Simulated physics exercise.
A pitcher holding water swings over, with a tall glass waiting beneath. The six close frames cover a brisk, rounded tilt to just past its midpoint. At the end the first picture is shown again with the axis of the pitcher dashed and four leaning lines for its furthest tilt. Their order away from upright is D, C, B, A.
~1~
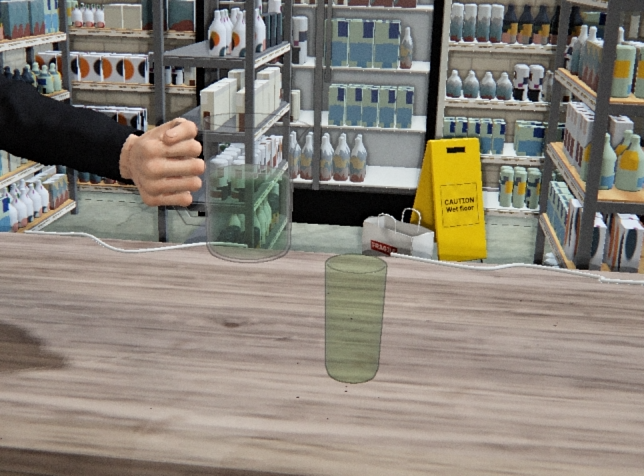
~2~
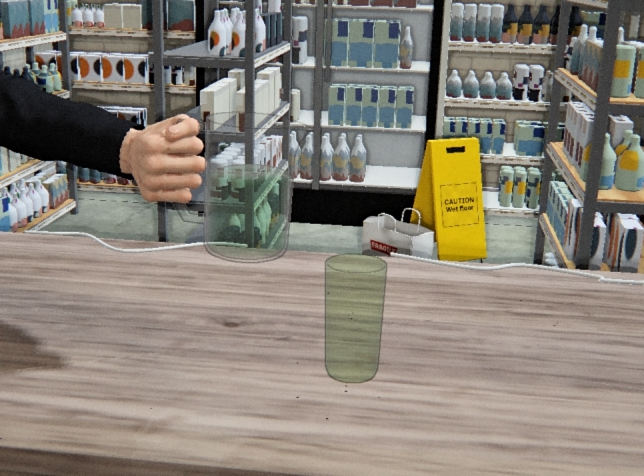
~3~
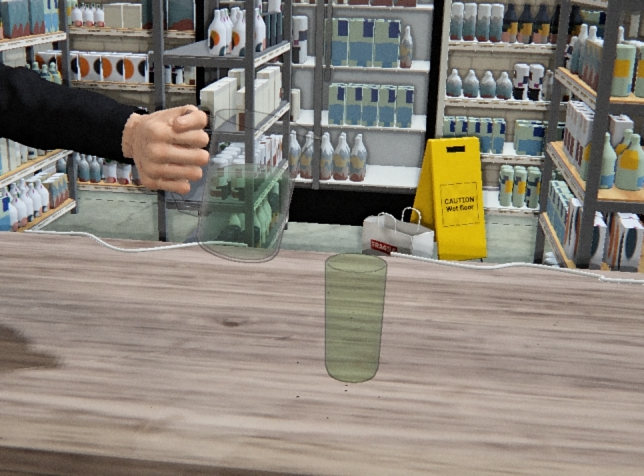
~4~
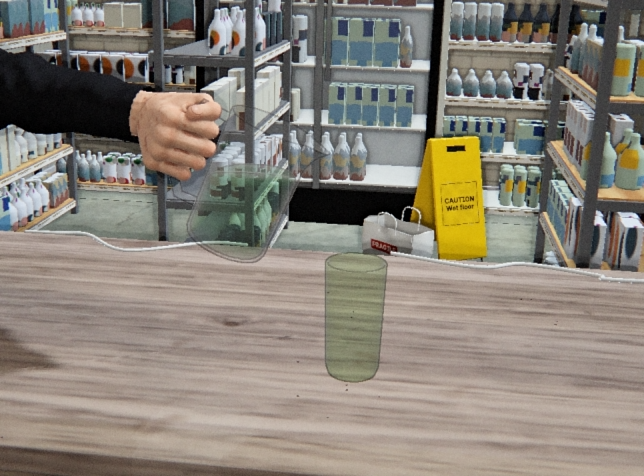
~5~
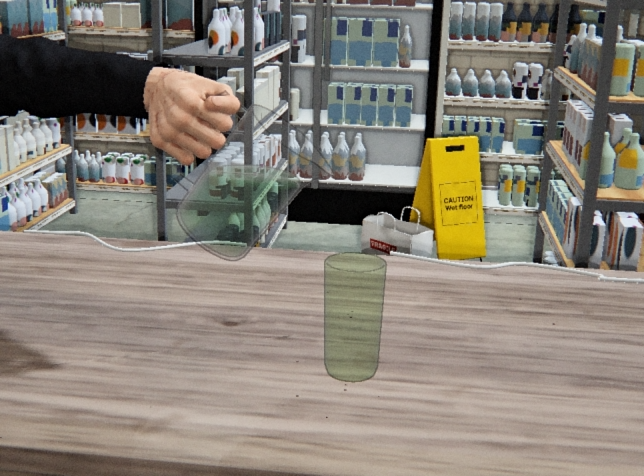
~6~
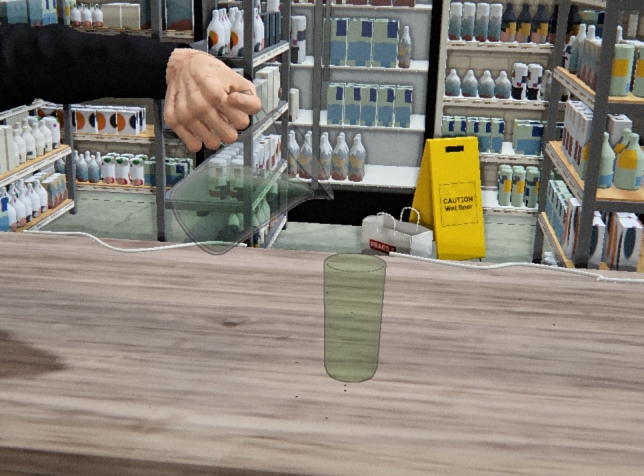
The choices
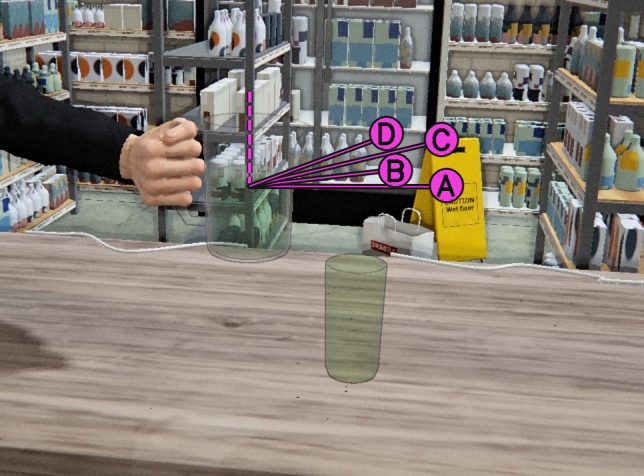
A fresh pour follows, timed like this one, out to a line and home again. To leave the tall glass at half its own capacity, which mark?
C is best.
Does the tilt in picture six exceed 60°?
No, it does not.
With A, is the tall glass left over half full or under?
Over half.
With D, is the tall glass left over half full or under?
Under.
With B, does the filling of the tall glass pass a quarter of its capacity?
Yes, clearly.
On the marked copy, A at (429, 186); B at (378, 171); C at (425, 144); D at (370, 141).
With A, the tall glass ends with about 91 % of what it can hold; 6 % of the water is spilt.
With B, the tall glass ends with about 74 % of what it can hold; 4 % of the water is spilt.
With C, the tall glass ends with about 53 % of what it can hold; 3 % of the water is spilt.
With D, the tall glass ends with about 33 % of what it can hold.
